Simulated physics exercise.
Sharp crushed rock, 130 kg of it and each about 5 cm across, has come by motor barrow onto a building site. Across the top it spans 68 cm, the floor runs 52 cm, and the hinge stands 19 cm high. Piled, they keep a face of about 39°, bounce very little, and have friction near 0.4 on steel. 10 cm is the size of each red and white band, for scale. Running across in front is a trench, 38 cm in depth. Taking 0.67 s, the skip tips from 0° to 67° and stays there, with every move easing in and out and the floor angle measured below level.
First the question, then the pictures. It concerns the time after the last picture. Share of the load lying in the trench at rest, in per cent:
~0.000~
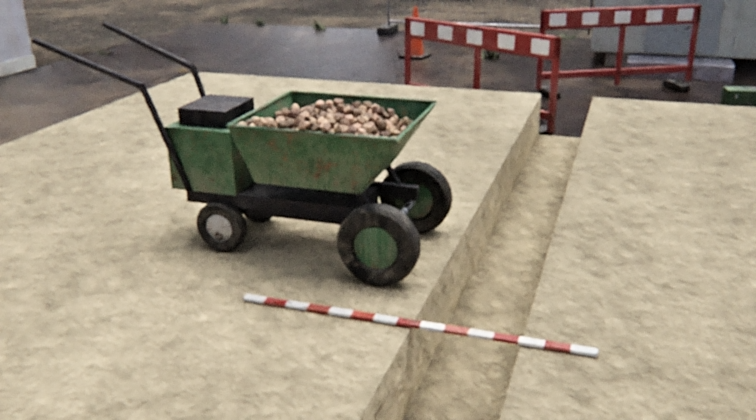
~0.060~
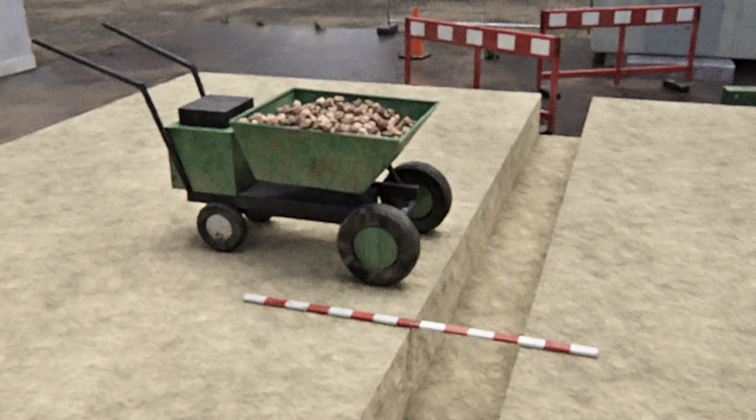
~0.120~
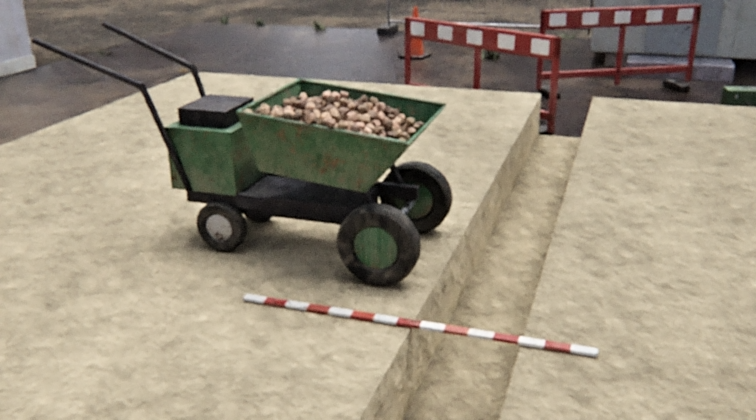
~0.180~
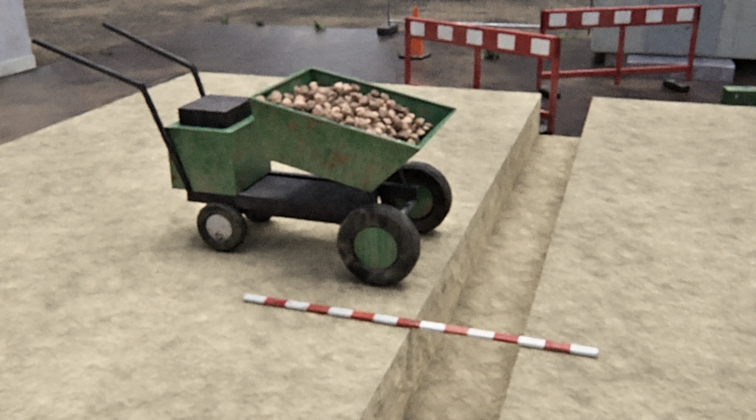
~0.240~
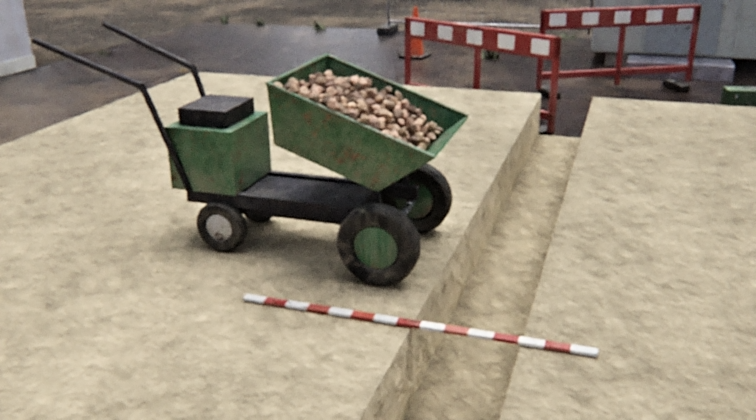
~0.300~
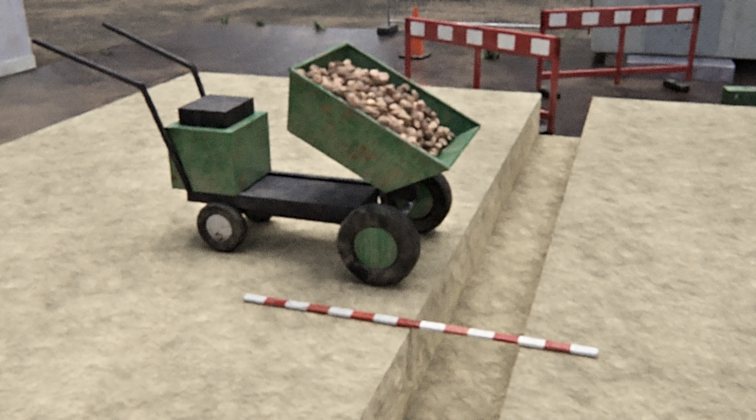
27 per cent.
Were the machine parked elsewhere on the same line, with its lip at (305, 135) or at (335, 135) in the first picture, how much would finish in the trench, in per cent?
Some 65 and some 65 per cent, in that order.
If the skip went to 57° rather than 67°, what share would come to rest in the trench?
Near 15 per cent then.
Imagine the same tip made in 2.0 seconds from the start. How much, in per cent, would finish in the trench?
In that case, around 45%.
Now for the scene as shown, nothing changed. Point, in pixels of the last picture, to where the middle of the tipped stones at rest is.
At about pixel (567, 276) in the last view.
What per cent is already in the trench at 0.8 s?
Close to 10 per cent at that time.
After 0.5 s the floor is at 56°; 100 % in the skip; the foremost stones are at (475, 178).
After 0.8 s the floor is at 67°; 78 % in the skip, 11 % in the trench, 11 % past the trench; the foremost stones are at (577, 282).
After 1.1 s the floor is at 67°; 39 % in the skip, 15 % in the trench, 45 % past the trench; the foremost stones are at (729, 303).
After 3.1 s the floor is at 67°; 28 % in the skip, 27 % in the trench, 45 % past the trench; the foremost stones are past the picture's edge.
